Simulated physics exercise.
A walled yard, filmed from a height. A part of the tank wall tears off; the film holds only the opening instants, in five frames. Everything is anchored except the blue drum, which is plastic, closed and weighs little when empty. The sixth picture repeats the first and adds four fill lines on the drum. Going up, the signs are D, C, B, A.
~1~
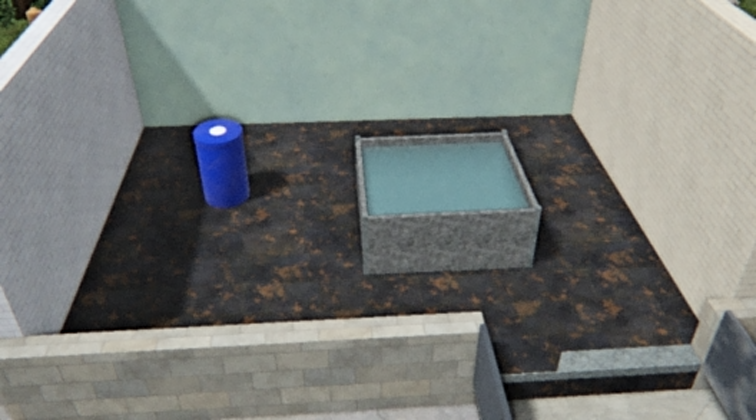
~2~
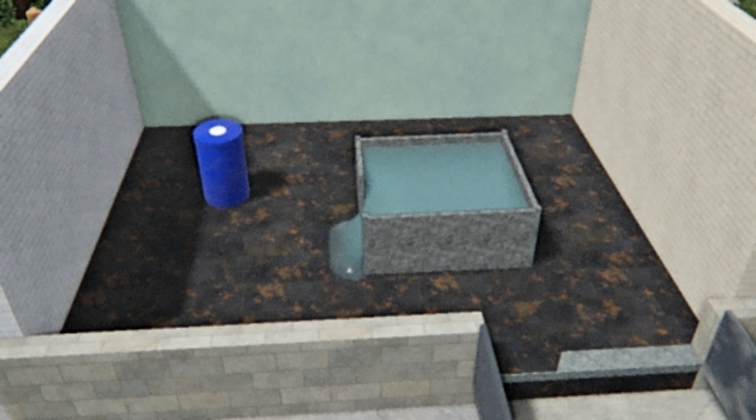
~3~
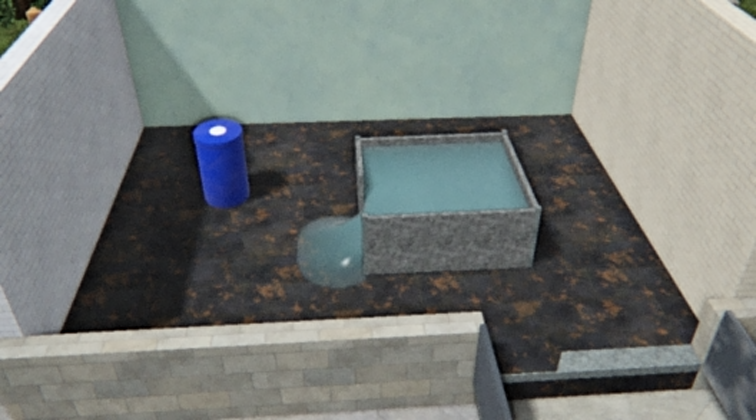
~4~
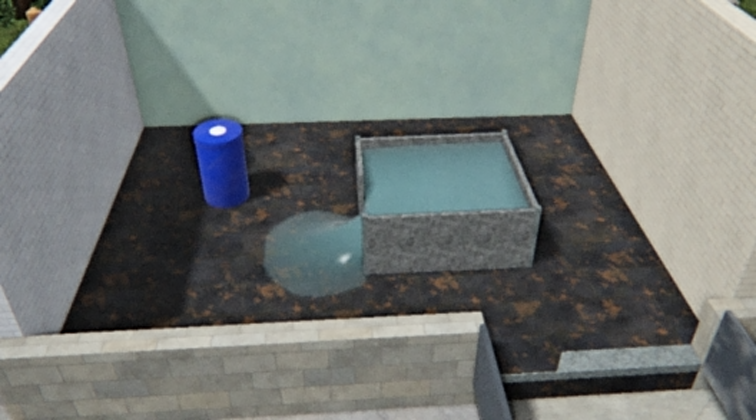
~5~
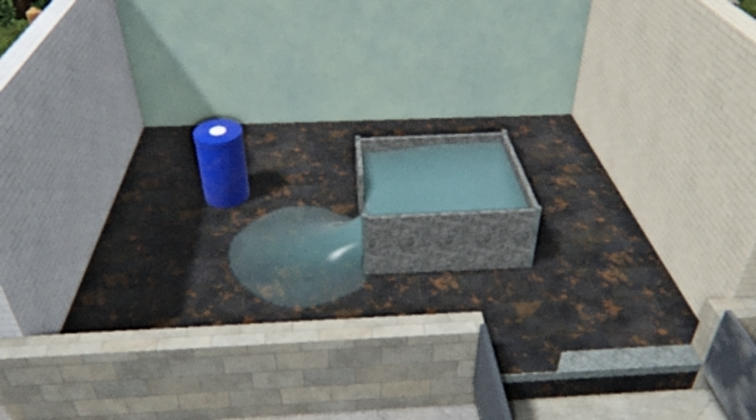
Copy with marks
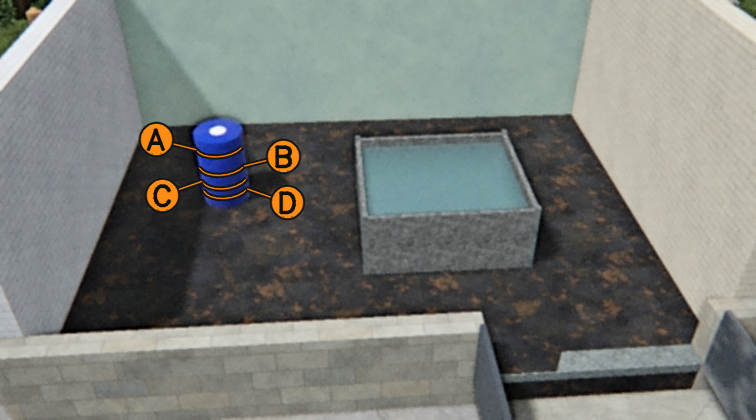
The footage shows a walled yard from above, with a blue drum and a stone tank full of water. Water pours from the tank's left side onto the dark ground, forming a puddle that spreads leftward in a widening rounded shape.
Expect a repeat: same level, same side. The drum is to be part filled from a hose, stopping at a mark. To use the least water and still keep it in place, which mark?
D is the one.
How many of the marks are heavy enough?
All of them.
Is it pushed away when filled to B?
No, not at all.
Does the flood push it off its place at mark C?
No, not at all.
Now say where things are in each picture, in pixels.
The first picture shows lid of the blue drum at (217, 131); tank full, its middle at (441, 178); open gate at (595, 310).
In the second picture, 1 % of the ground wet, in view closest to the drum at (340, 229).
In the third picture, 3 % of the ground wet, in view closest to the drum at (306, 233).
In the fourth picture, 5 % of the ground wet, in view closest to the drum at (289, 223).
The fifth picture shows lid of the blue drum at (217, 131); 7 % of the ground wet, in view closest to the drum at (273, 214).
On the marked copy, A at (216, 156); B at (220, 175); C at (222, 188); D at (223, 198); from the bottom up D, C, B, A.
For mark A, it does not move.
For mark B, it does not move.
For mark C, it does not move.
For mark D, it does not move.
